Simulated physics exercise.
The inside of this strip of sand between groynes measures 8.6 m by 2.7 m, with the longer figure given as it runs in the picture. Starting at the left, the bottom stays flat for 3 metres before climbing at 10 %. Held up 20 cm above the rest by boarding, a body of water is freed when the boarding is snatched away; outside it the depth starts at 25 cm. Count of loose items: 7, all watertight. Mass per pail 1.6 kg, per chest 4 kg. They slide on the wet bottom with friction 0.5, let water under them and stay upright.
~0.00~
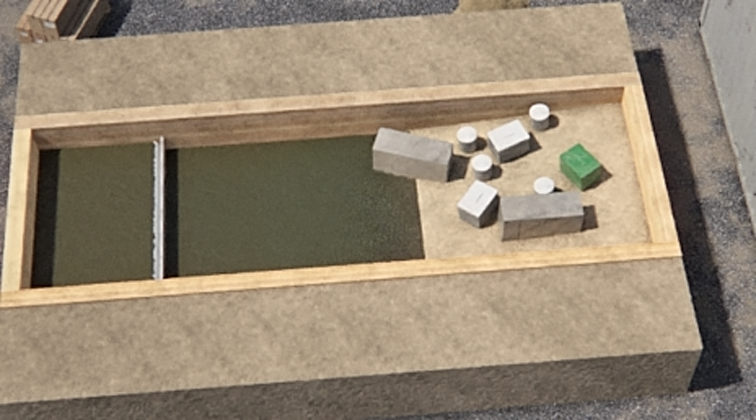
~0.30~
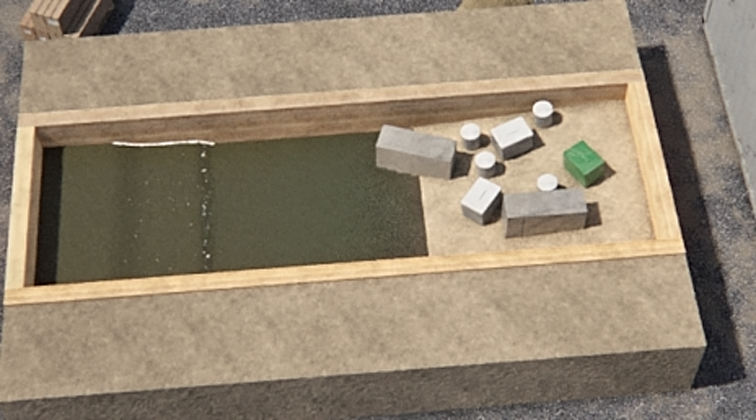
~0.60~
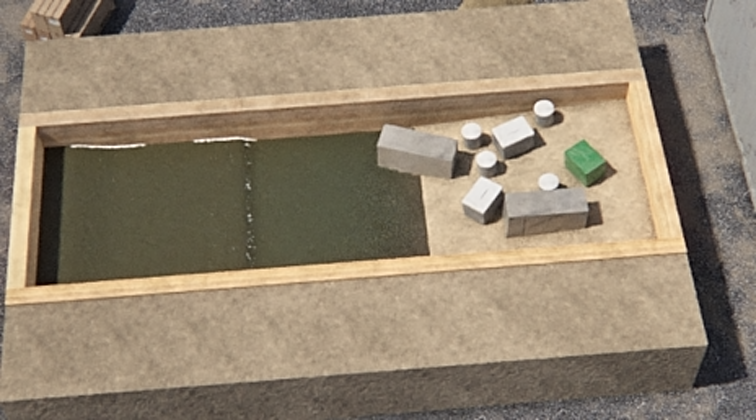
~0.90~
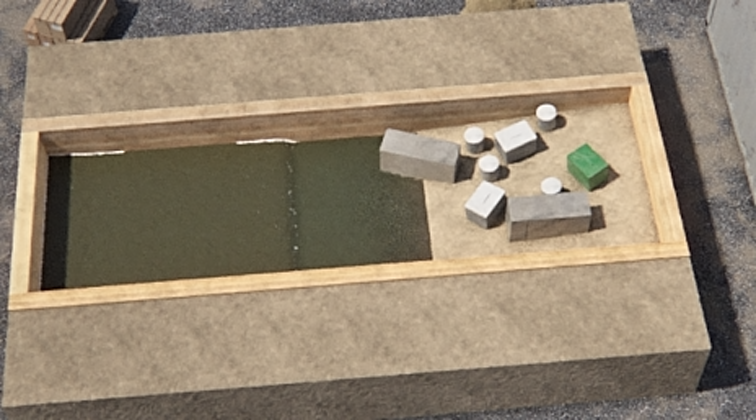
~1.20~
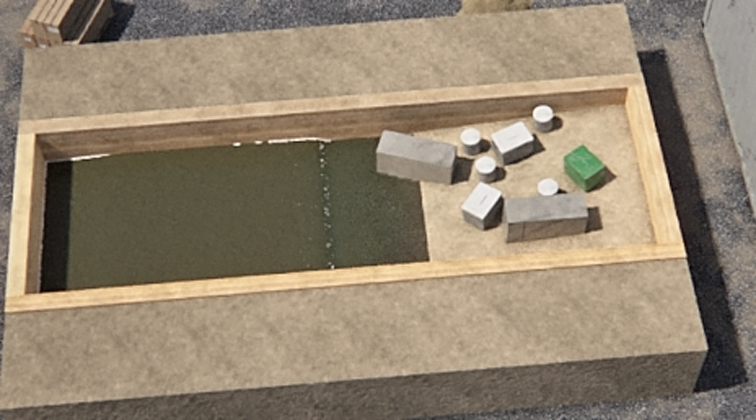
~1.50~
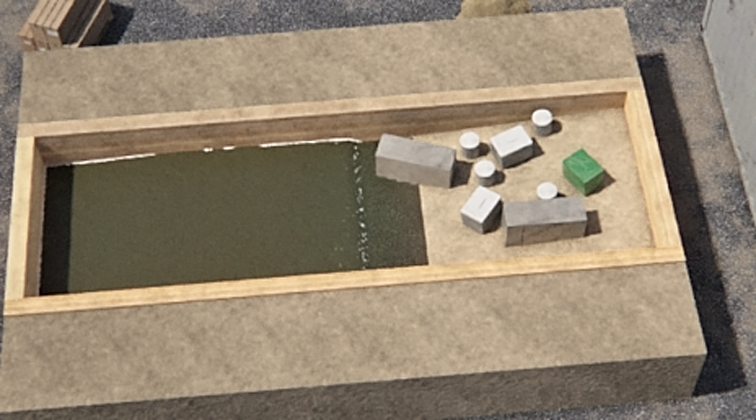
In a wood-edged strip of sand, a thin upright board holding back dark water on the left vanished, and a low, foamy ripple crossed rightward toward scattered blocks and a green chest, which stayed still.
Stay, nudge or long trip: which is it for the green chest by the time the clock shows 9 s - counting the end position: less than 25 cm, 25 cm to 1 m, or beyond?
By then the green chest has not really moved.
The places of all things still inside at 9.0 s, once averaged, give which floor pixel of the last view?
Near (466, 169).
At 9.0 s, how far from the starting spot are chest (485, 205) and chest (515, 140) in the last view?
They sit 80 cm and 120 cm away, in the order given.
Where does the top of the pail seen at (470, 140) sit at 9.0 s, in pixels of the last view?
Estimated pixel: About (385, 132).
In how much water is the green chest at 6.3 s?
Depth: About 0 cm.
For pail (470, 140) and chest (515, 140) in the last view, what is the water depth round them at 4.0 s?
Some 7 cm at the first, some 4 cm at the second.
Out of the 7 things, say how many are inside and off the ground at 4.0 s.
At that moment it comes to 4.
After 2.1 s the green chest is near (586, 165), 0.0 m from its start, aground; 0 afloat.
After 4.0 s the green chest is near (586, 165), 0.0 m from its start, aground; 4 afloat.
After 6.3 s the green chest is near (586, 165), 0.0 m from its start, aground; 4 afloat.
After 9.0 s the green chest is near (586, 165), 0.0 m from its start, aground; 3 afloat.
